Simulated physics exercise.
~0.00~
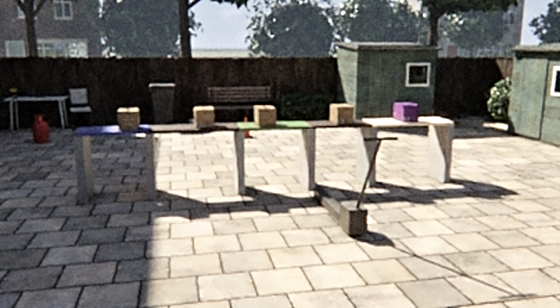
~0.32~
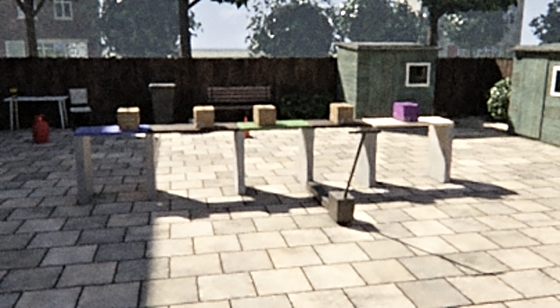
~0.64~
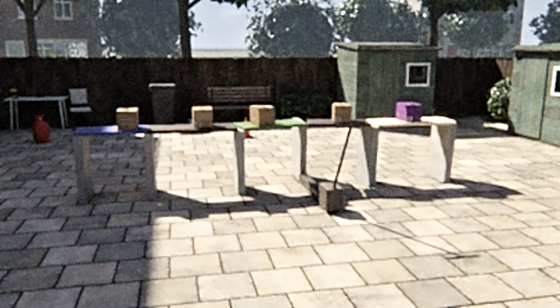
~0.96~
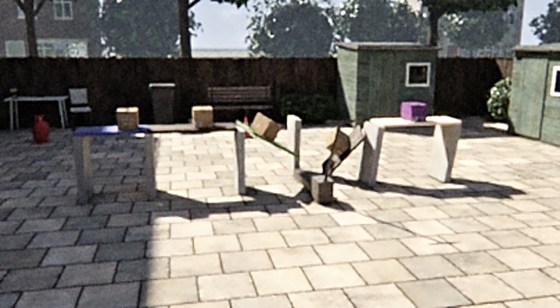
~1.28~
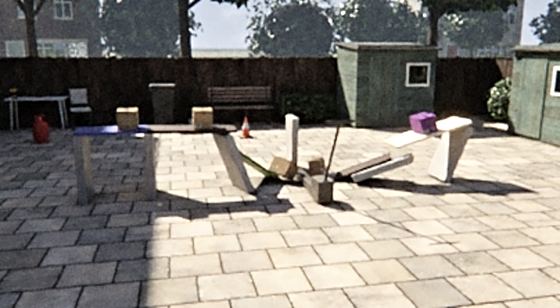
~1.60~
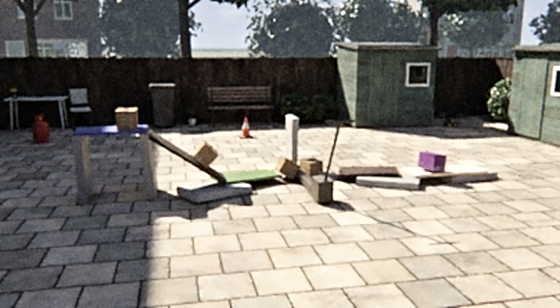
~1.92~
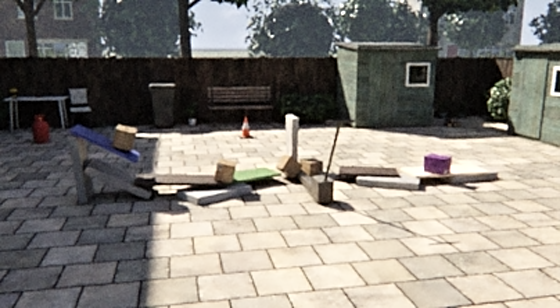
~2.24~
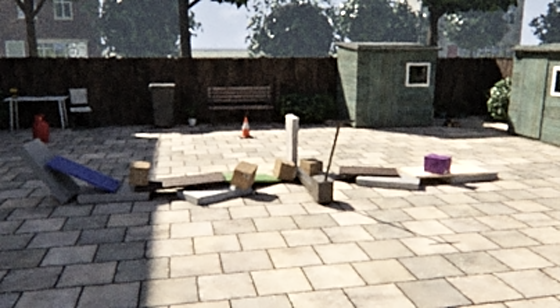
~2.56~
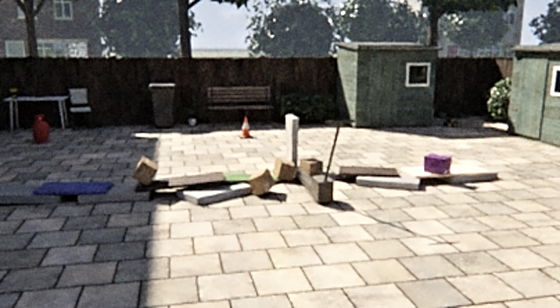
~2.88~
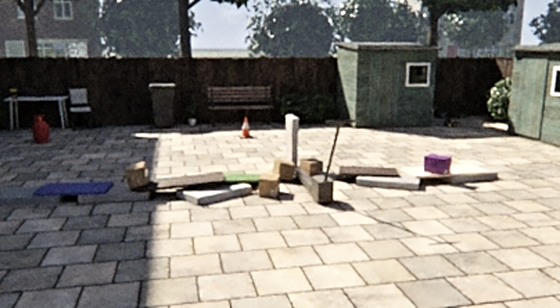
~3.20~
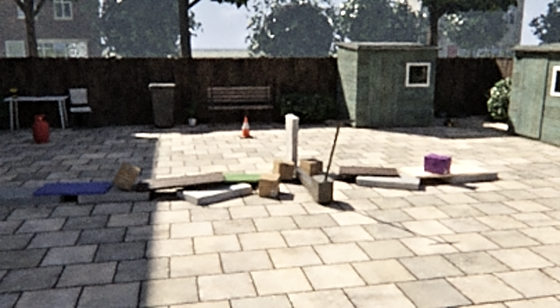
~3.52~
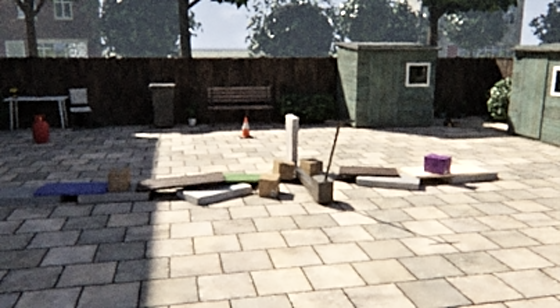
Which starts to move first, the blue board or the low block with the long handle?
The low block with the long handle starts first, sliding in toward the uprights while the blue board is still in place. The blue board only tips and drops later, once the middle of the row has come down.
